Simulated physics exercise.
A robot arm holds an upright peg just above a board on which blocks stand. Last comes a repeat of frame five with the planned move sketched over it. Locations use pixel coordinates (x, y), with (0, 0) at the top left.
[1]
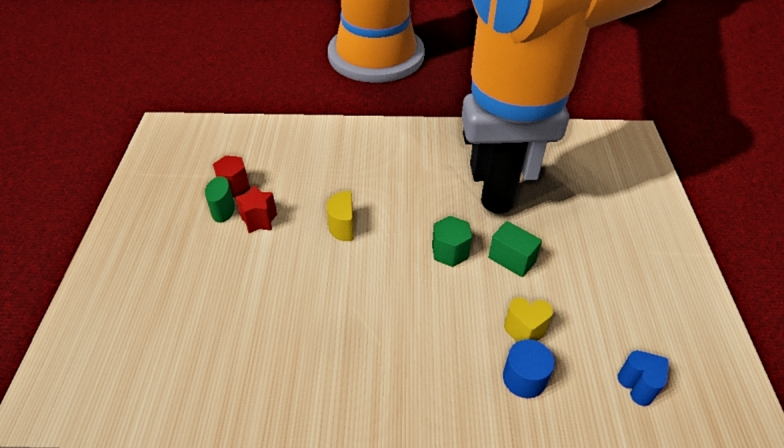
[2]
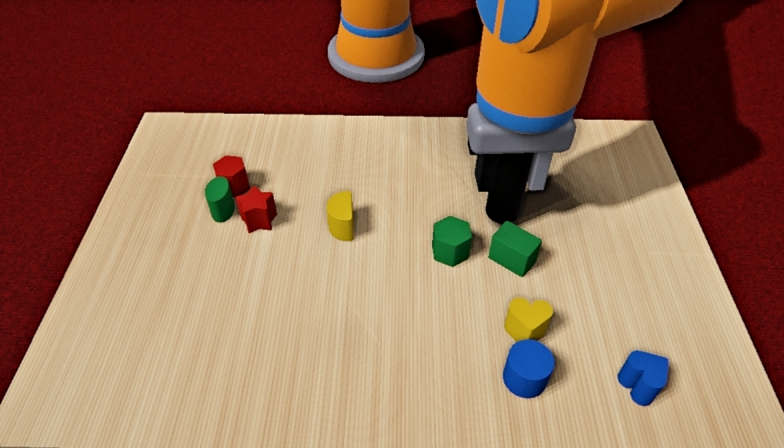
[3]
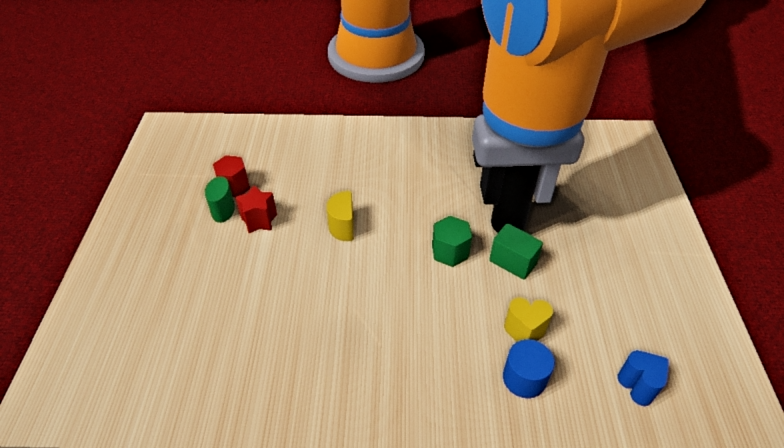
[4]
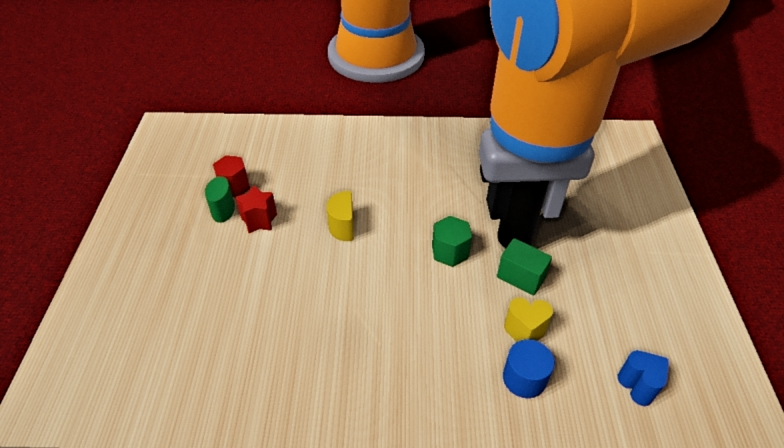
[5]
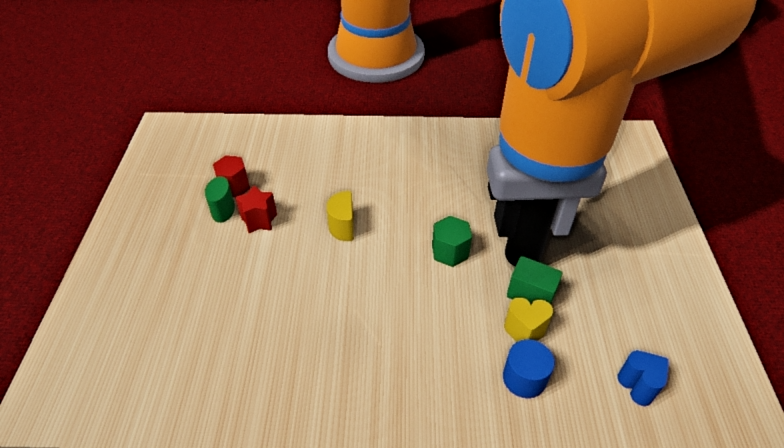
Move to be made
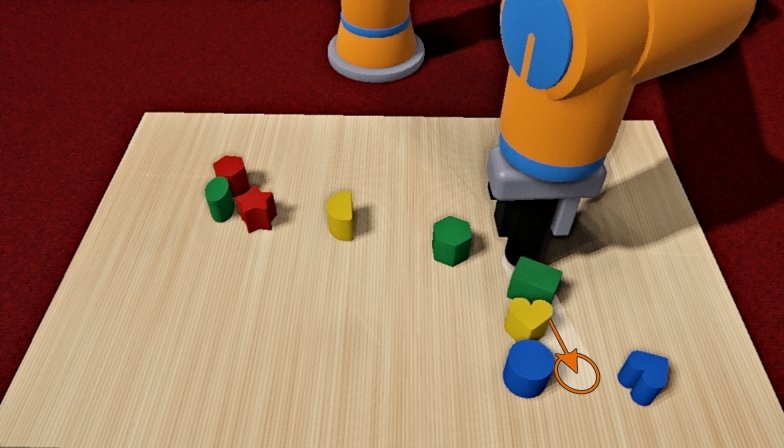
On a wooden board, a robot arm's peg pushes a green block toward a yellow heart.
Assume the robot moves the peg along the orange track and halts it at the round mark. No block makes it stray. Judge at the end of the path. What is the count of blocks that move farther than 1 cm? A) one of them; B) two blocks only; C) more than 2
Letter C.
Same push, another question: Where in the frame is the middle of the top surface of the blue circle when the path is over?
The centre of its top face lies at (517, 395).
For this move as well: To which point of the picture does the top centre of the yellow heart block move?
It sits at (519, 353).
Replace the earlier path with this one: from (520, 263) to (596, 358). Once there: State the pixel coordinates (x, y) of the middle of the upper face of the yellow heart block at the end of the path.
At roughly (525, 332).
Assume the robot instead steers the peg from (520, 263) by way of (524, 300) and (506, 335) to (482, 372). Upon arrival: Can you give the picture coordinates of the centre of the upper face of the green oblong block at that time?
Pixel (544, 337).
Drawn move, from (520, 263) to (577, 373).
What follows on the original path. One third of the way, peg (540, 290); yellow heart block (530, 327), turned 15° clockwise; blue circle (531, 366); green oblong block (550, 306).
Two thirds of the way, peg (559, 327); yellow heart block (520, 347), turned 65° clockwise; blue circle (523, 386); green oblong block (559, 349), turned 20° clockwise.
At the end, peg (580, 367); yellow heart block (519, 353), turned 95° clockwise; blue circle (517, 395); green oblong block (558, 386), turned 65° clockwise; blue heart block still.
